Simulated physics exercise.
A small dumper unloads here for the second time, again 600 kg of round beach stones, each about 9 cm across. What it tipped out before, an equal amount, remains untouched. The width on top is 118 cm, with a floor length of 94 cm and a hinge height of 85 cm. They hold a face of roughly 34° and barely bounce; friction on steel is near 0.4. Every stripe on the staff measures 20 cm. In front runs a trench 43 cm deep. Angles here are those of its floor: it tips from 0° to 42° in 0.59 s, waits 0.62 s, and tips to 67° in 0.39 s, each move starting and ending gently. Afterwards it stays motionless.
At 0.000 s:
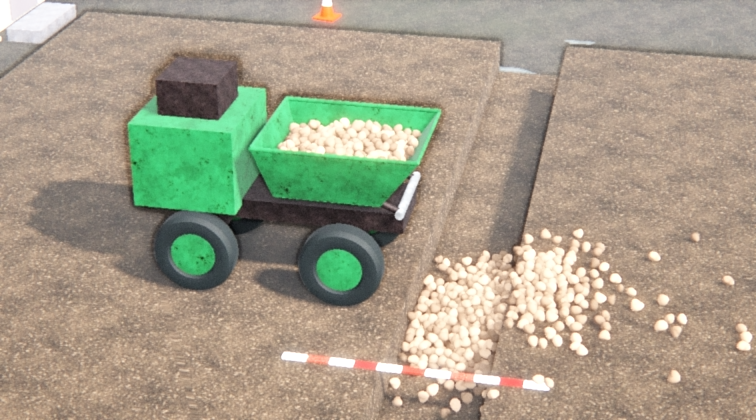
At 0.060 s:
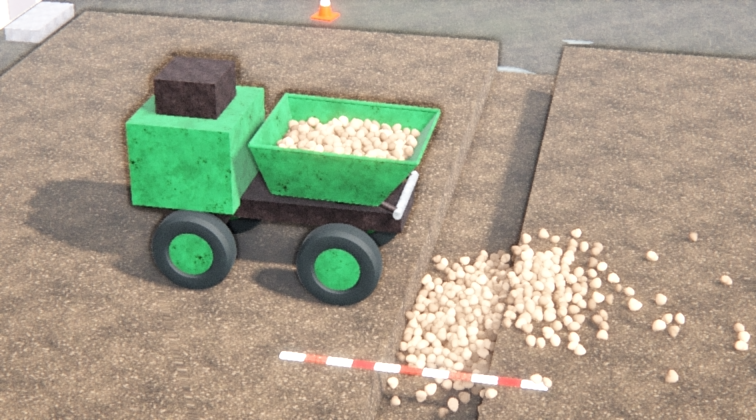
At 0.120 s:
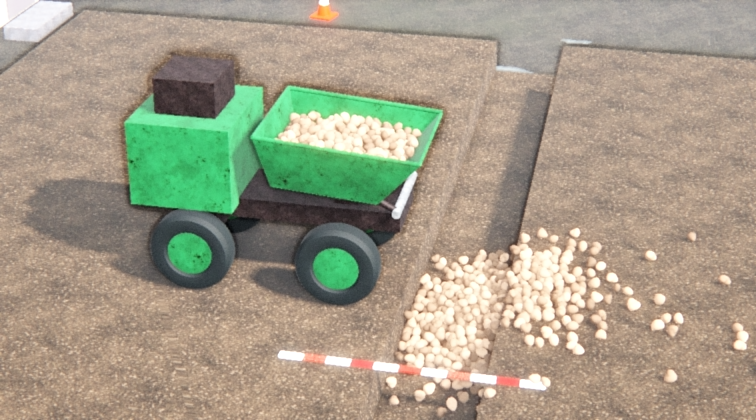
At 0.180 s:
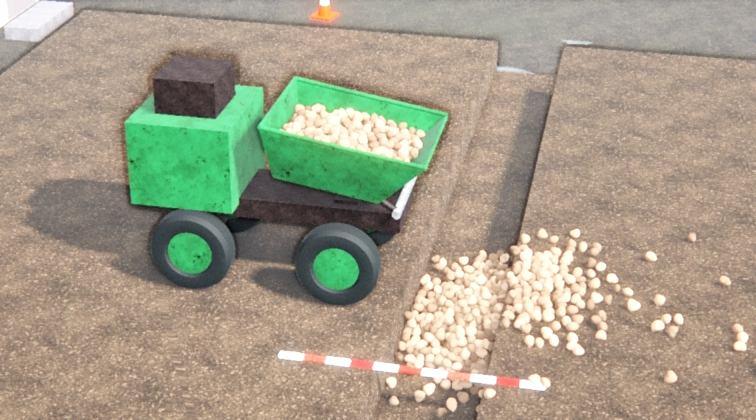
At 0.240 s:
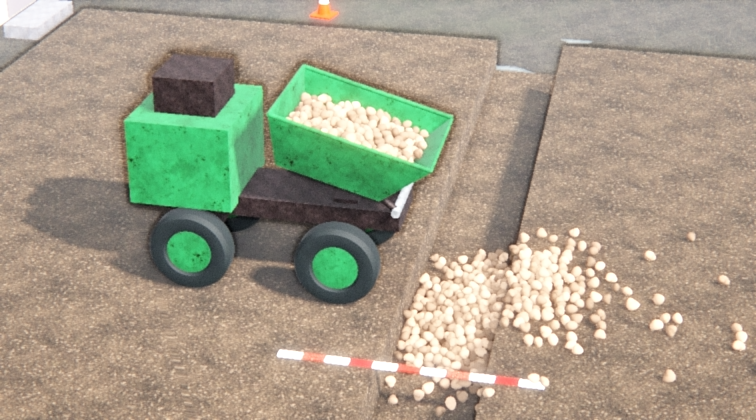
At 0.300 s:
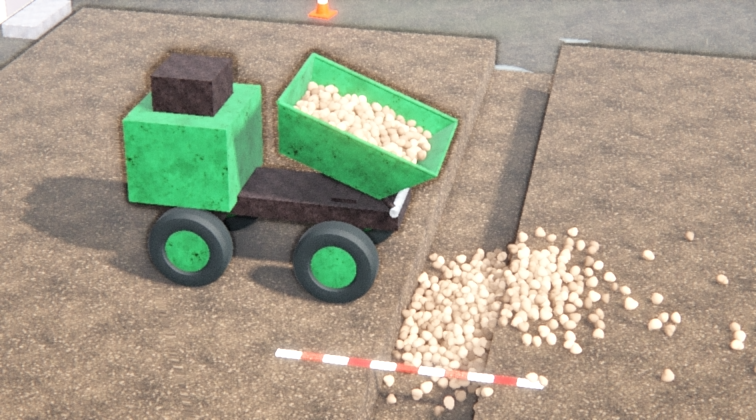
A green dumper loaded with round, pale stones stood beside a trench partly filled with more of them, then its body gradually tilted up at the cab end while the wheels stayed put.
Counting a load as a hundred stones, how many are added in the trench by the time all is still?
Some 56 are added.
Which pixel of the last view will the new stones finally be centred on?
The centre sits about (499, 289).
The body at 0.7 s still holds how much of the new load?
Some 100 %, roughly, is held.
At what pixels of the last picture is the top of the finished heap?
I'd put the top near (547, 274).
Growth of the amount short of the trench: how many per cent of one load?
Roughly 0 per cent of a load.
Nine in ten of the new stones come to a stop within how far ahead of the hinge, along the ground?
I'd say close to 160 centimetres ahead of it.
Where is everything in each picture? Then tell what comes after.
The first picture shows lip at (417, 164), floor tilted 0°, highest stones at (367, 135). The earlier load is highest near (540, 284), 11 cm above ground level, 76 % in the trench, 24 % past the trench.
The second picture shows lip at (417, 164), floor tilted 1°, highest stones at (359, 133); the stones move at 0.4 m/s on average.
The third picture shows lip at (420, 165), floor tilted 5°, highest stones at (339, 126); the stones move at 0.8 m/s on average.
In the fourth picture, the body is at 9°, its lip at (425, 168); the top of the load is at (311, 117); the stones move at 1.1 m/s on average.
In the fifth picture, the body is at 15°, its lip at (431, 171); the top of the load is at (312, 105); the stones move at 1.2 m/s on average.
In the sixth picture, the body is at 22°, its lip at (436, 176); the top of the load is at (319, 95); the stones move at 1.3 m/s on average.
After 0.4 s the floor is at 35°; in per cent of one load, 100 in the body, 76 in the trench, 24 past the trench; the foremost stones are at (727, 315).
After 0.7 s the floor is at 42°; in per cent of one load, 100 in the body, 76 in the trench, 24 past the trench; the foremost stones are at (727, 315).
After 2.0 s the floor is at 67°; in per cent of one load, 51 in the body, 103 in the trench, 46 past the trench; the foremost stones are at (727, 315).
After 4.9 s the floor is at 67°; in per cent of one load, 0 in the body, 132 in the trench, 67 past the trench; the foremost stones are at (727, 315). Net gain in the trench, 56.
